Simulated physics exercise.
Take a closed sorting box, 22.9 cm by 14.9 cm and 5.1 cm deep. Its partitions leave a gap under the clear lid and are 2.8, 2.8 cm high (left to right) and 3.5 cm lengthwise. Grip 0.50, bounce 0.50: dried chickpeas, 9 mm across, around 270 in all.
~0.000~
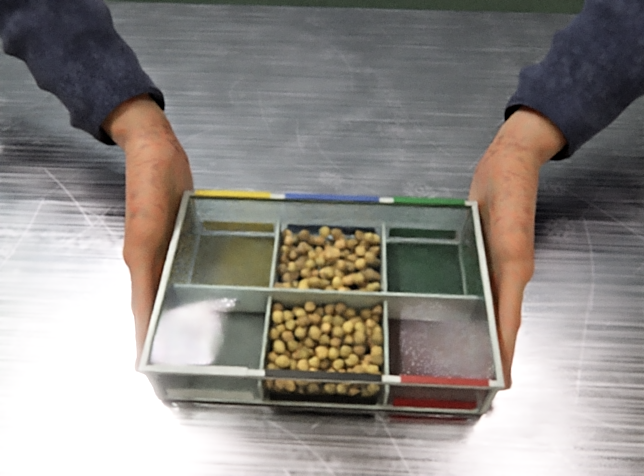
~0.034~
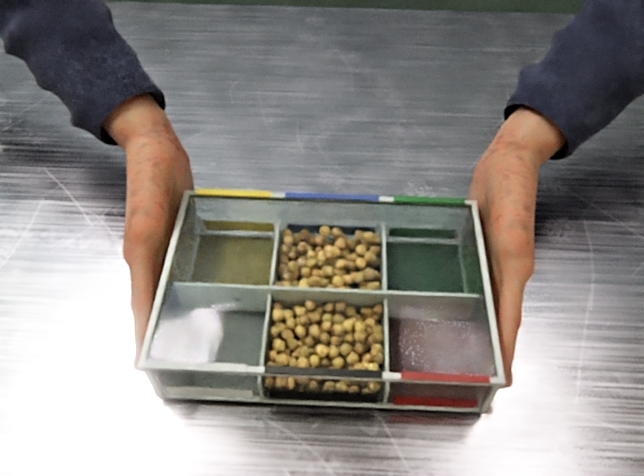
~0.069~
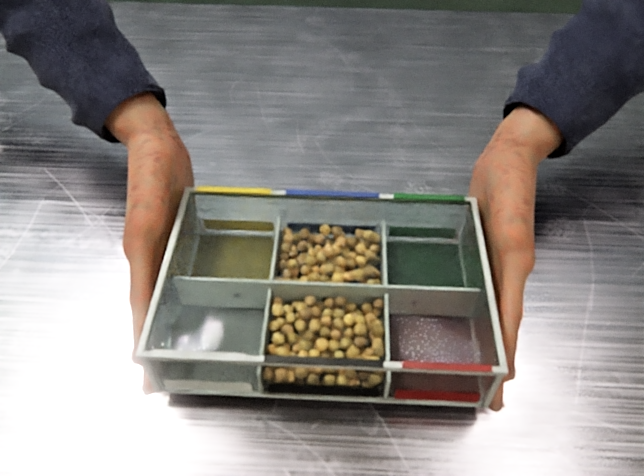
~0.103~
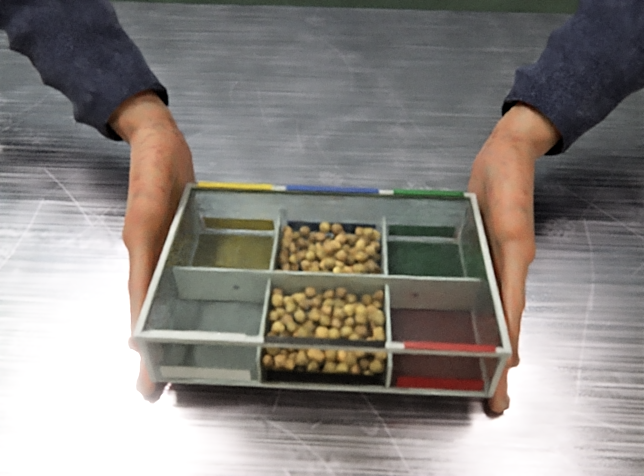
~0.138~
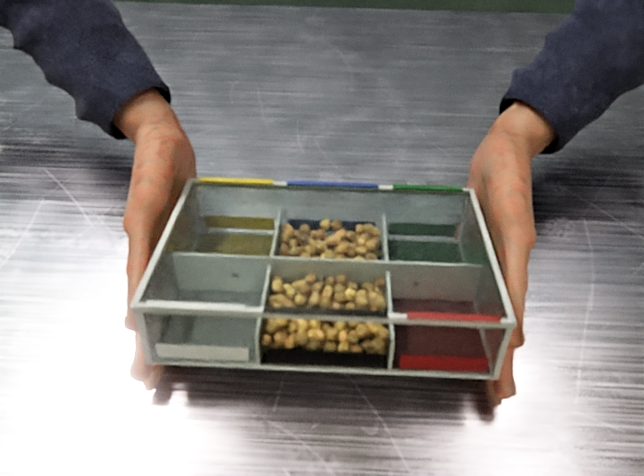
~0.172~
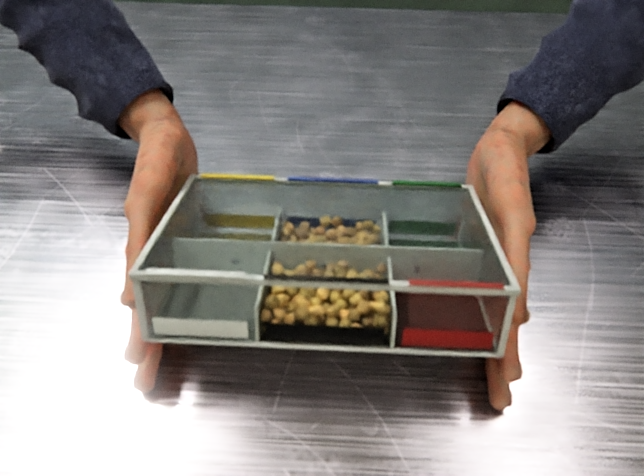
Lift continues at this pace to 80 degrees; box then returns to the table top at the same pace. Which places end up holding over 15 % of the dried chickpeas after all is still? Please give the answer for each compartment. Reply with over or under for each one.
Red: Under, blue: Over, green: Under, yellow: Under, white: Under, black: Over.
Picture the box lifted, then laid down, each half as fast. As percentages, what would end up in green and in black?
The green compartment would end with 5 per cent, the black one with 40 per cent.
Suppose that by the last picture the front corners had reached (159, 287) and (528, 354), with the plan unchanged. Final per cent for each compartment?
Red 10; blue 25; green 30; yellow 0; white 0; black 30.
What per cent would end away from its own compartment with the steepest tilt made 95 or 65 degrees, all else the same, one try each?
About 20 and 10 per cent.
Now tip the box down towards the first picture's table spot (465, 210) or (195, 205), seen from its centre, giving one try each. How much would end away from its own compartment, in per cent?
I'd put it at roughly 35 per cent for the first tilt and roughly 30 per cent for the second.
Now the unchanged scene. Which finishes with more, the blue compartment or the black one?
More ends up in the blue one.
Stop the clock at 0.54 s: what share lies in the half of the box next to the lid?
Something like 40 percent of the pieces.
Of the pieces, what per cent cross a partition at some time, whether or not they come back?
Estimate: Near 15 %.
After 0.54 s, tilt 78 degrees; blue 50 %, black 50 %.
Then, at 0.78 s, tilt 31 degrees; blue 50 %, black 45 %.
After 1.14 s, tilt 0 degrees; blue 50 %, yellow 5 %, black 40 %.
By 1.7 s all is still; red 0 %, blue 50 %, green 0 %, yellow 5 %, white 0 %, black 40 %.
